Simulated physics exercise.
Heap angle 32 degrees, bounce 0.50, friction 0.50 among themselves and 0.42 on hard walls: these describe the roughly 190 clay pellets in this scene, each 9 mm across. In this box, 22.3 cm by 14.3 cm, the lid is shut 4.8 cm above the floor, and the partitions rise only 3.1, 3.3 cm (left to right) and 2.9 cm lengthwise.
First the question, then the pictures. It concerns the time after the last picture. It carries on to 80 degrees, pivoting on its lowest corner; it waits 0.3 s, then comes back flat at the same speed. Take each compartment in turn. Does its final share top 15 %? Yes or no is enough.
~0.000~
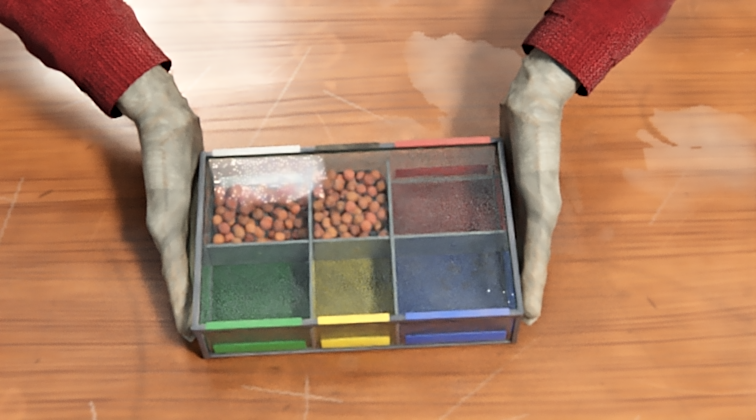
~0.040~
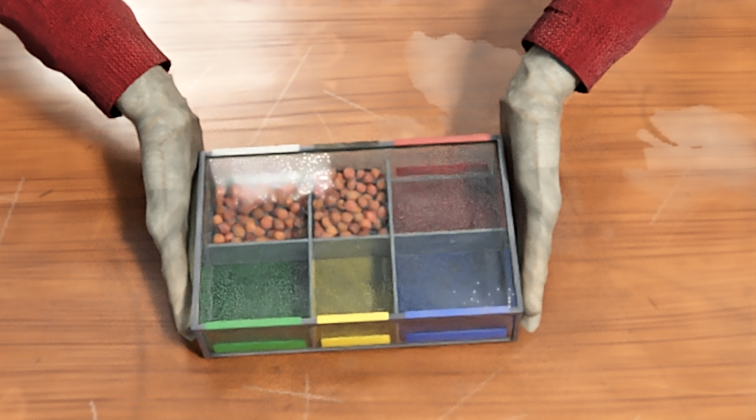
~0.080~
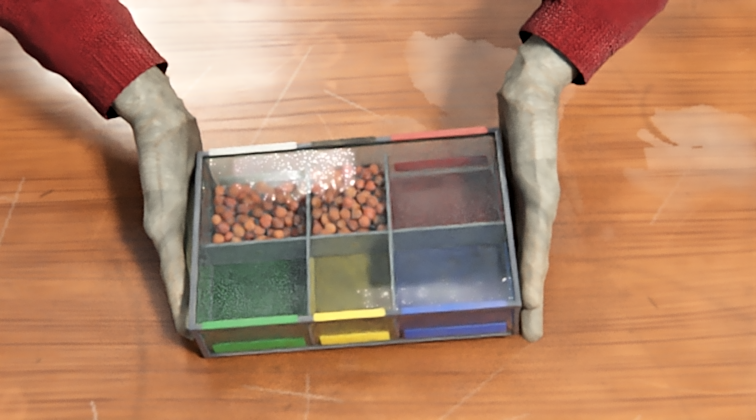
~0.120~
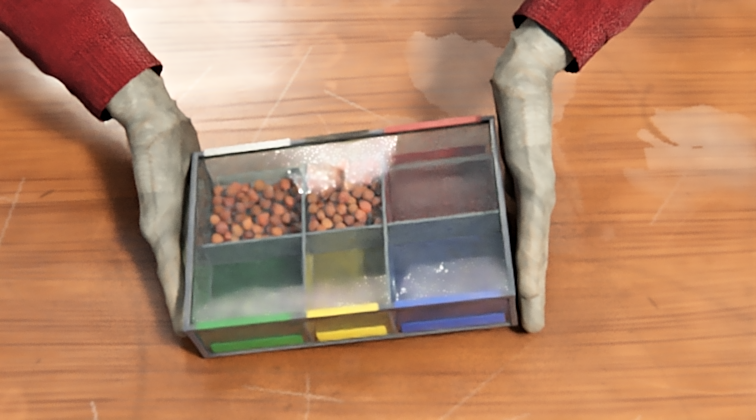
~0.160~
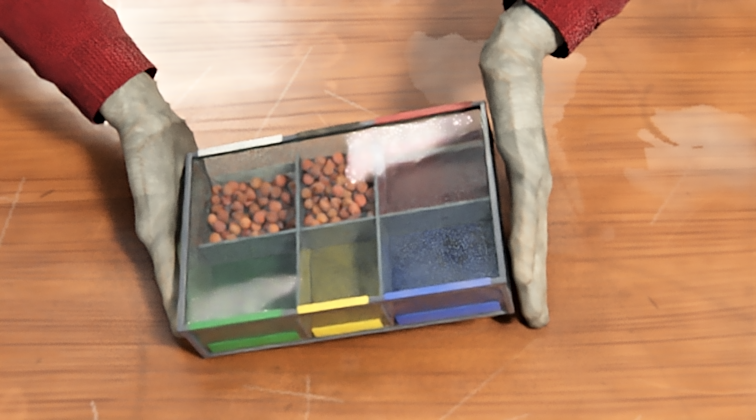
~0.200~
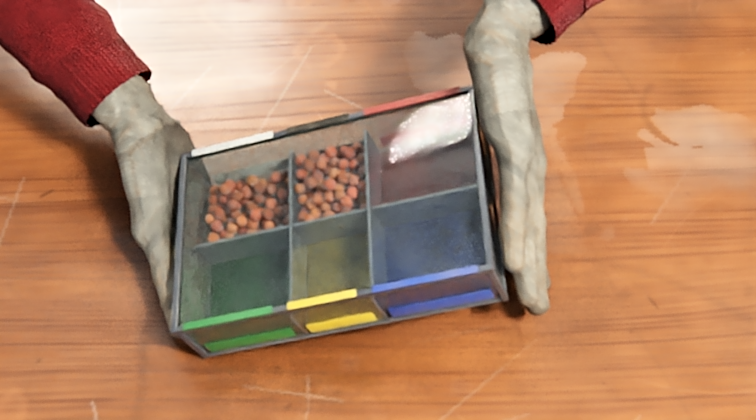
Red, no; blue, no; green, no; yellow, no; white, yes; black, yes.
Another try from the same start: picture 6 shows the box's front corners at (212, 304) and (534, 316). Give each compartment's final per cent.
Result - red: 0 %; blue: 15 %; green: 0 %; yellow: 5 %; white: 30 %; black: 50 %.
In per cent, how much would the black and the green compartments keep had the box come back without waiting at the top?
Result - black: 40 %; green: 5 %.
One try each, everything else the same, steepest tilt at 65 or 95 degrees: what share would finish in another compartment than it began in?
Roughly 5 percent, then roughly 15 percent.
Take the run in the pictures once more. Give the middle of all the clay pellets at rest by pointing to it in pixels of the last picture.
My guess is close to (259, 216).
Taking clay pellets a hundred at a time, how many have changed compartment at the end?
Roughly 20 %.
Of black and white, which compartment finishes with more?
Go with white, that one ends with more.
Then, at 0.93 s, tilt 80 degrees; white 55 %, black 40 %.
Then, at 1.42 s, tilt 43 degrees; green 5 %, white 60 %, black 35 %.
After 1.97 s, tilt 0 degrees; green 5 %, white 60 %, black 35 %.
At rest (2.3 s), red 0 %, blue 0 %, green 5 %, yellow 0 %, white 60 %, black 35 %.
